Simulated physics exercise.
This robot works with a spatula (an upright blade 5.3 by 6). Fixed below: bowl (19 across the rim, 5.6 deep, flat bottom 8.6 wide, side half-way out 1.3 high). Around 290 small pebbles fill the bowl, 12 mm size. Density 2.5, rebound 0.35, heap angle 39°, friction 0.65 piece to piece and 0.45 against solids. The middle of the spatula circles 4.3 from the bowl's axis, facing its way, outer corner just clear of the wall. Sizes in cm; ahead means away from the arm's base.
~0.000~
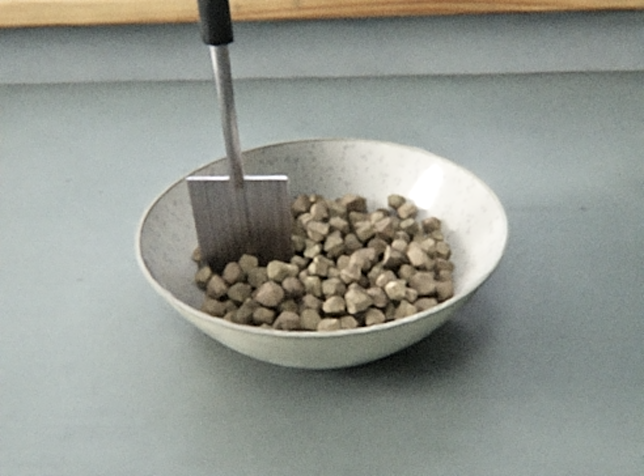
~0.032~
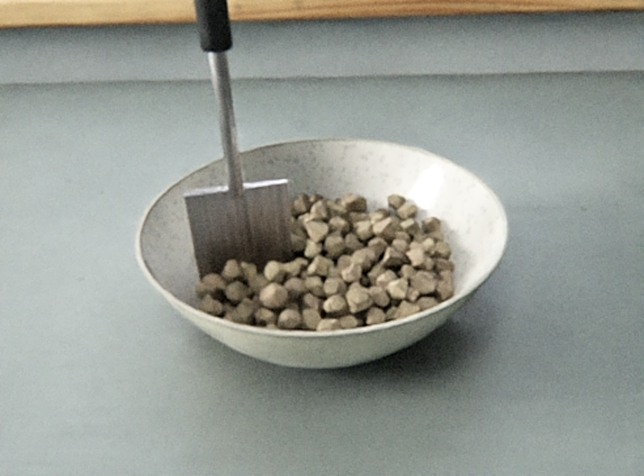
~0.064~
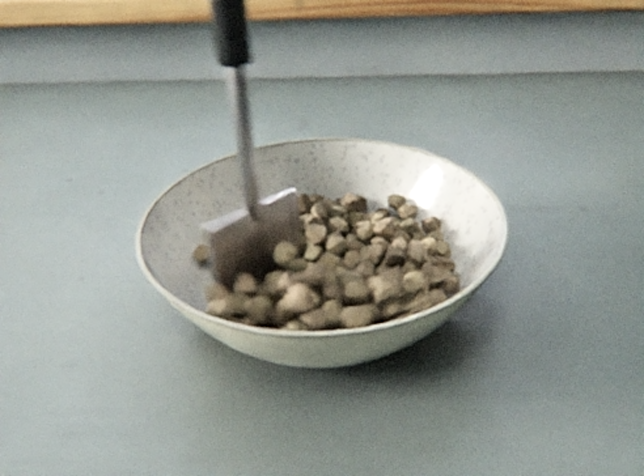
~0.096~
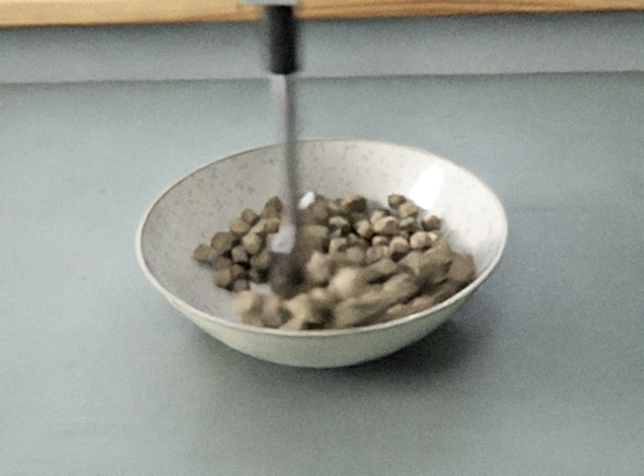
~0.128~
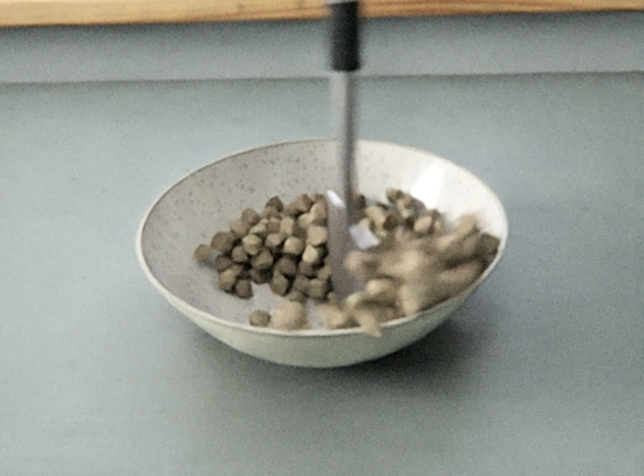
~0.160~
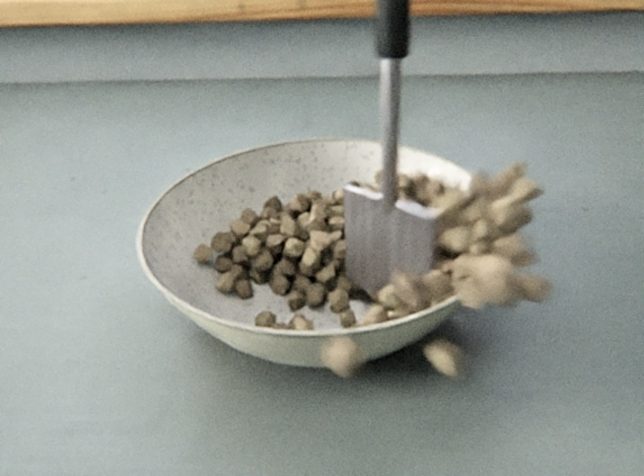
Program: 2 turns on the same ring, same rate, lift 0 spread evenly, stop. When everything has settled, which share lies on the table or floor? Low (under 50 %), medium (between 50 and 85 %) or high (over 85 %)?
Share on the table or floor: Medium (between 50 and 85 %).
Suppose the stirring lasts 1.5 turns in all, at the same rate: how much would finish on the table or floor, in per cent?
Then about 60 per cent.
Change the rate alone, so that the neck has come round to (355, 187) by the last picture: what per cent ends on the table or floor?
Some 60 per cent.
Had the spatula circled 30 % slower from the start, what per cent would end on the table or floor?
In that case some 55 per cent.
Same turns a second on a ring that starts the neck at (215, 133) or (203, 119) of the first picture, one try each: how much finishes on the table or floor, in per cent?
About 55 and 30 per cent.
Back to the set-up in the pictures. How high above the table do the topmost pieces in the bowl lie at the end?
Some 4.0 cm.
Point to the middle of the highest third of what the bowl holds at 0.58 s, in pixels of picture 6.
At about (406, 184).
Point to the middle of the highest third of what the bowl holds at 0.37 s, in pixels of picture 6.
Near (186, 237).
After 0.37 s, 7° round, highest piece 10 above the table; 170 in the bowl, 58 on the table or floor, 59 in flight or on the tool.
After 0.58 s, 229° round, highest piece 8 above the table; 152 on the table or floor, 117 in the bowl, 18 in flight or on the tool.
After 0.89 s, 0° round, highest piece 5 above the table; 185 on the table or floor, 102 in the bowl.
After 1.59 s, 0° round, highest piece 4 above the table; 185 on the table or floor, 102 in the bowl.
In the end, 185 on the table or floor, 102 in the bowl. That is 64 % on the table or floor.
